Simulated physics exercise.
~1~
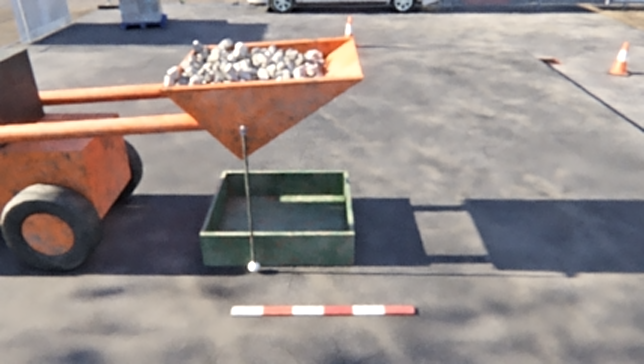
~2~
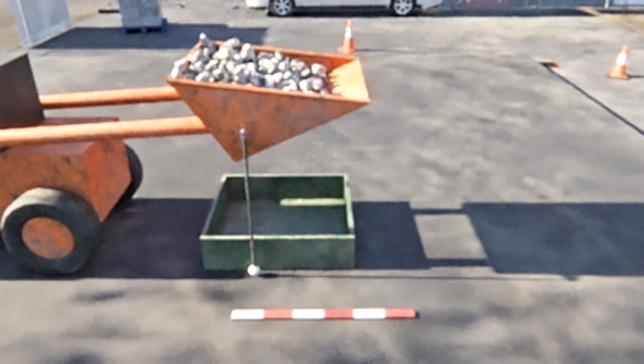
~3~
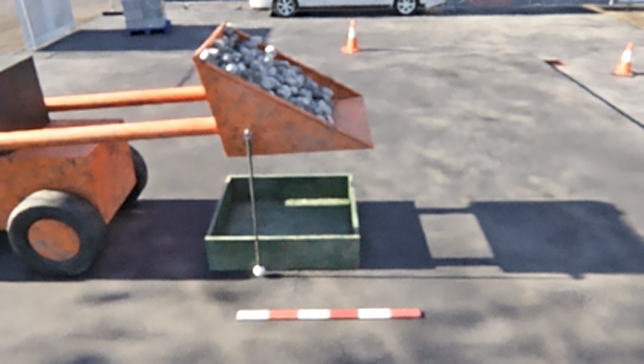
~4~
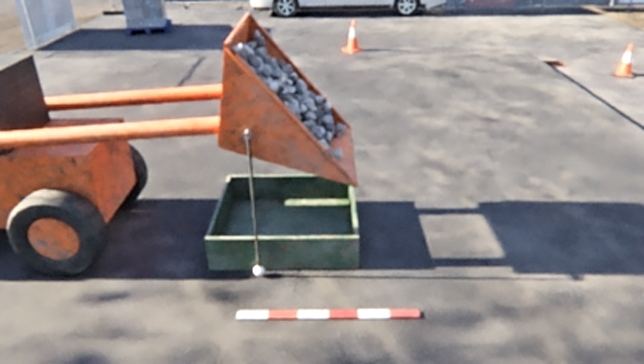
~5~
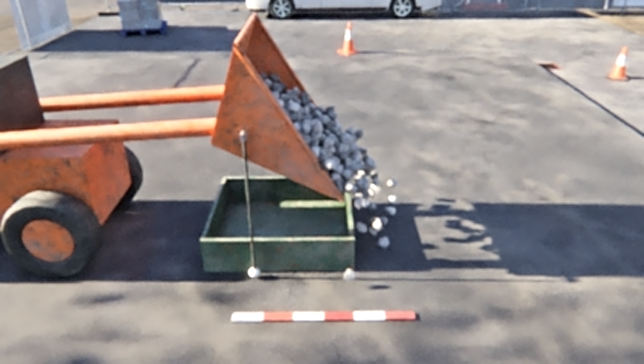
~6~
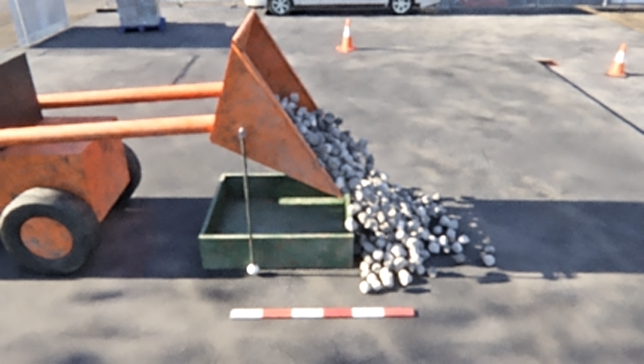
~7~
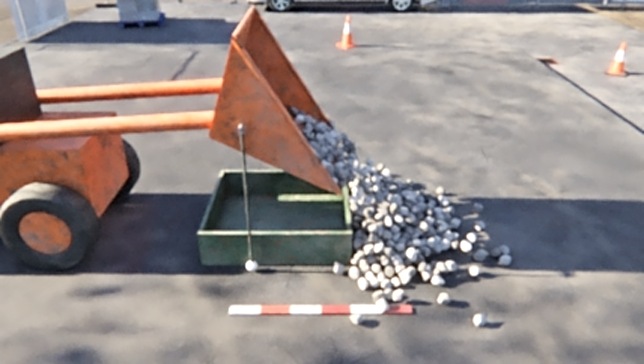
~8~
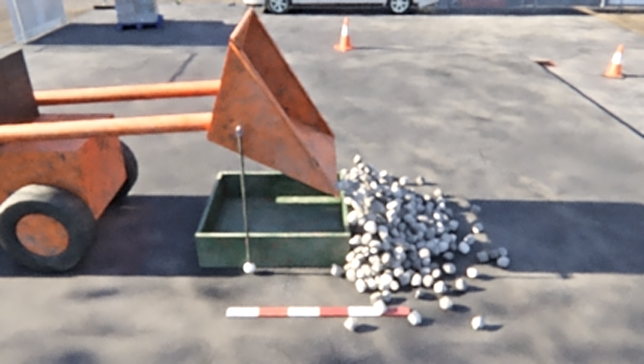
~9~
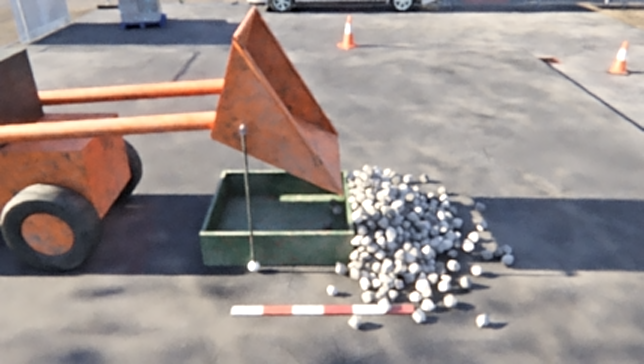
The clip shows an orange loader tipping its bucket of grey stones above an open green bin until they slide off the front edge, miss the bin almost entirely and spill onto the tarmac, ending in a heap against its right side with the bucket empty and still tilted.
